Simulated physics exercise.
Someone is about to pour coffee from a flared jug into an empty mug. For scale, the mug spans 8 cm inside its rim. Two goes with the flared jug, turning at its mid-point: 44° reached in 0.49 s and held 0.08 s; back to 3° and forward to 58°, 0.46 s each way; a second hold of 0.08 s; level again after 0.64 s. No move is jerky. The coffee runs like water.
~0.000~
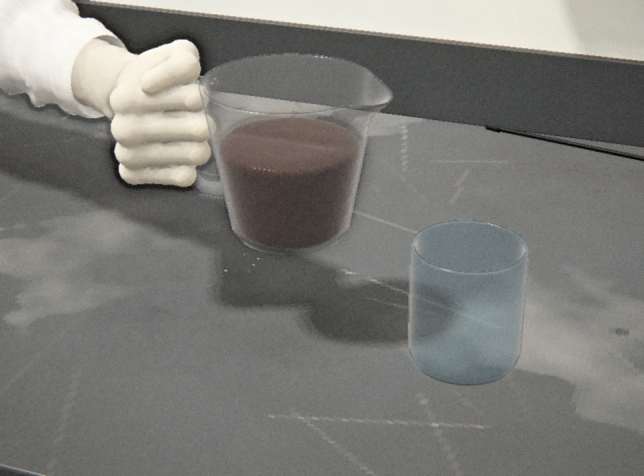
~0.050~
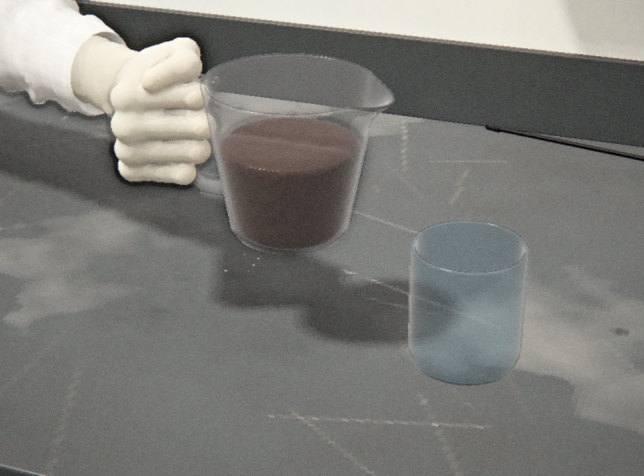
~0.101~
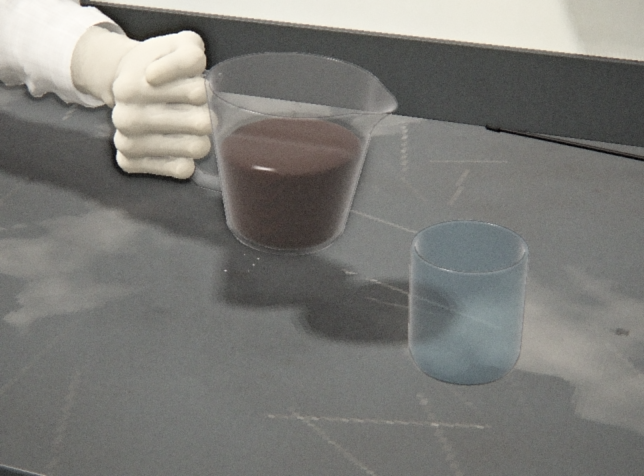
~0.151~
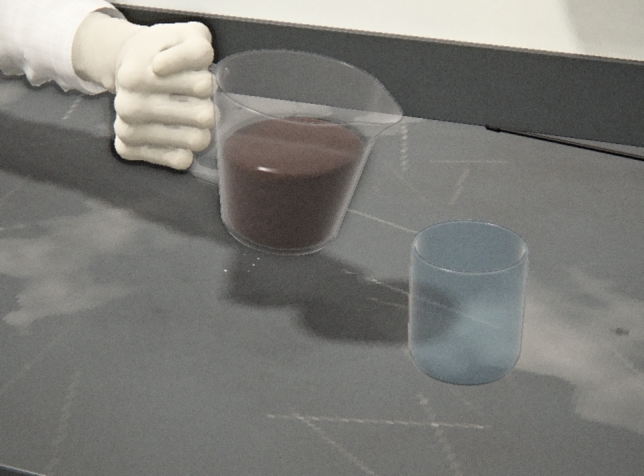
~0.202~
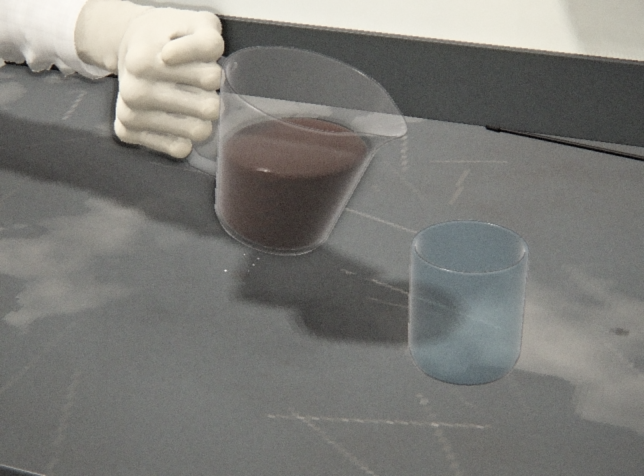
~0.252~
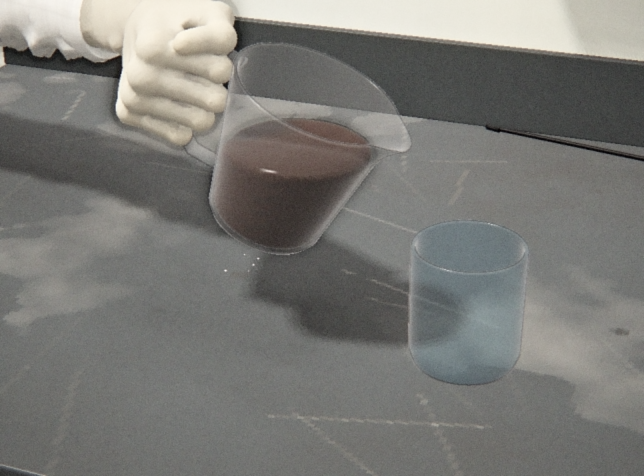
A white-gloved hand in a white sleeve holds a clear, flared jug of dark brown liquid at the upper left of a scuffed dark grey tabletop, seen from slightly above. A translucent blue, straight-sided mug stands empty to the right, nearer the viewer. The camera stays still while the hand smoothly tilts the jug rightward, slowly then more noticeably, and the liquid's surface stays roughly level inside.
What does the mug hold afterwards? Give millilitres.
The mug gets roughly 165 ml.
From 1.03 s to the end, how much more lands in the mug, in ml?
Some 120 ml.
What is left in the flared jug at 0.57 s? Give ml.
About 450 ml.
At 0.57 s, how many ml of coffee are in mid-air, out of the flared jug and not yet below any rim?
Close to 15 ml.
After 0.57 s the tilt is 44° and the mug has 10 ml, the flared jug 450 ml, and 0 ml is on the work surface.
After 1.03 s the tilt is 3° and the mug has 40 ml, the flared jug 435 ml, and 0 ml is on the work surface.
After 1.57 s the tilt is 58° and the mug has 75 ml, the flared jug 365 ml, and 0 ml is on the work surface.
After 2.03 s the tilt is 11° and the mug has 165 ml, the flared jug 300 ml, and 10 ml is on the work surface.
In the end the mug has 165 ml, the flared jug 300 ml, and 10 ml is on the work surface.
